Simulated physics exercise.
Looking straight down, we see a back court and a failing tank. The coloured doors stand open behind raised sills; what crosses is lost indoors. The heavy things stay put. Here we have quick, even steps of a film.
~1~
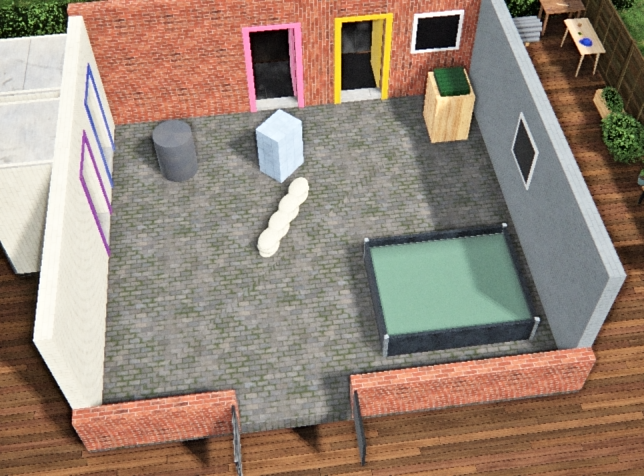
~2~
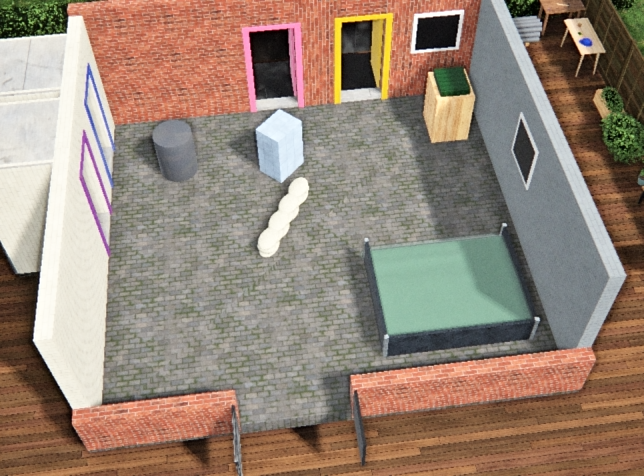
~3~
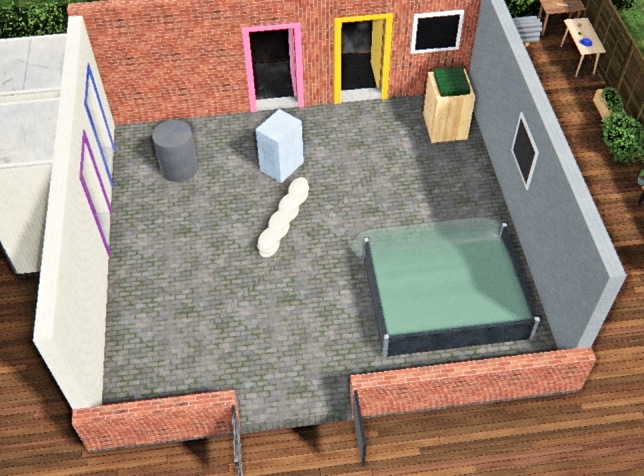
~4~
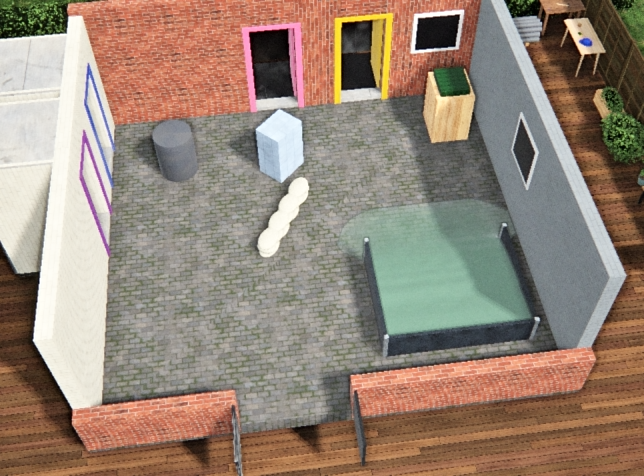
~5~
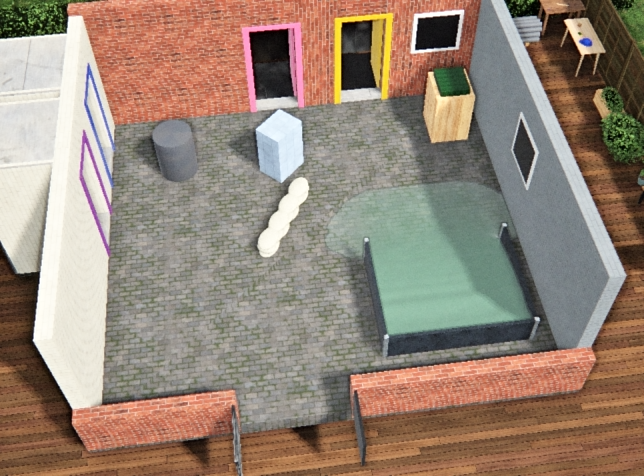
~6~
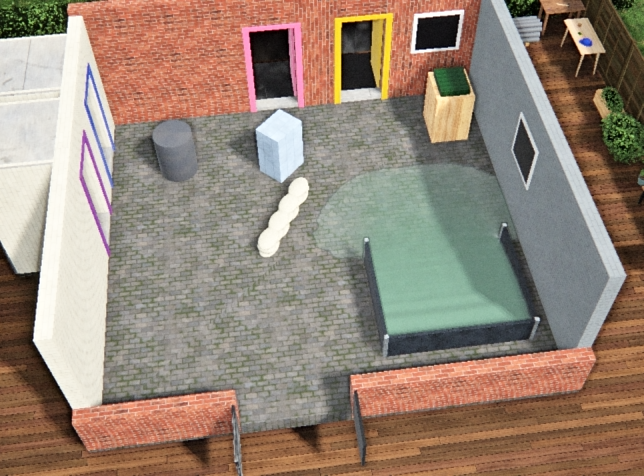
Green-tinted water pouring from the far side of an open tank and spreading across the paving of a walled brick court.
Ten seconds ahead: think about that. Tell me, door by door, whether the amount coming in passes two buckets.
Yellow door: Limit exceeded; blue door: Limit not exceeded; pink door: Limit exceeded; purple door: Limit not exceeded.
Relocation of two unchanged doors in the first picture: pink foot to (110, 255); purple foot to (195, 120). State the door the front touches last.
Result: The one in pink.
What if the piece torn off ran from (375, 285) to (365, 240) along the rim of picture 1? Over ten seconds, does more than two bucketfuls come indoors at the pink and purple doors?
I'd say the pink stays shy of the line and the purple stays shy of the line.
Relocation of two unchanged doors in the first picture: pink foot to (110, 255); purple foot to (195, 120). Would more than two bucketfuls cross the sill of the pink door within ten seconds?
Well, the pink one simply keeps within it.
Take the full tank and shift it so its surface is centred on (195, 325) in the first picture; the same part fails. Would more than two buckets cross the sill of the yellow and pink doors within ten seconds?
Door by door, the yellow door remains beneath it, and the pink door crosses the threshold.
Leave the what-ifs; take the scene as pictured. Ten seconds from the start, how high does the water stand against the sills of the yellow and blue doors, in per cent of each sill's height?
Near 60 and 60 per cent, in that order.
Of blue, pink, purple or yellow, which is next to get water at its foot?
Looks like the door marked yellow gets there first.
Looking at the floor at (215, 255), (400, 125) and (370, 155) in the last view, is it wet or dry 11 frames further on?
As listed, the points end up high and dry, soaked and soaked.
A moment on, water covers 30 % of the floor; the yellow door not reached, the blue door not reached, the pink door not reached, the purple door not reached.
Next, water covers 35 % of the floor; the yellow door under two buckets in, the blue door not reached, the pink door not reached, the purple door not reached.
Then, water covers 40 % of the floor; the yellow door far over two buckets in, the blue door not reached, the pink door over two buckets in, the purple door not reached.
Later, water covers 55 % of the floor; the yellow door far over two buckets in, the blue door wet at the sill, nothing in, the pink door over two buckets in, the purple door wet at the sill, nothing in.
In the end, water covers 95 % of the floor; the yellow door far over two buckets in, the blue door wet at the sill, nothing in, the pink door over two buckets in, the purple door wet at the sill, nothing in.
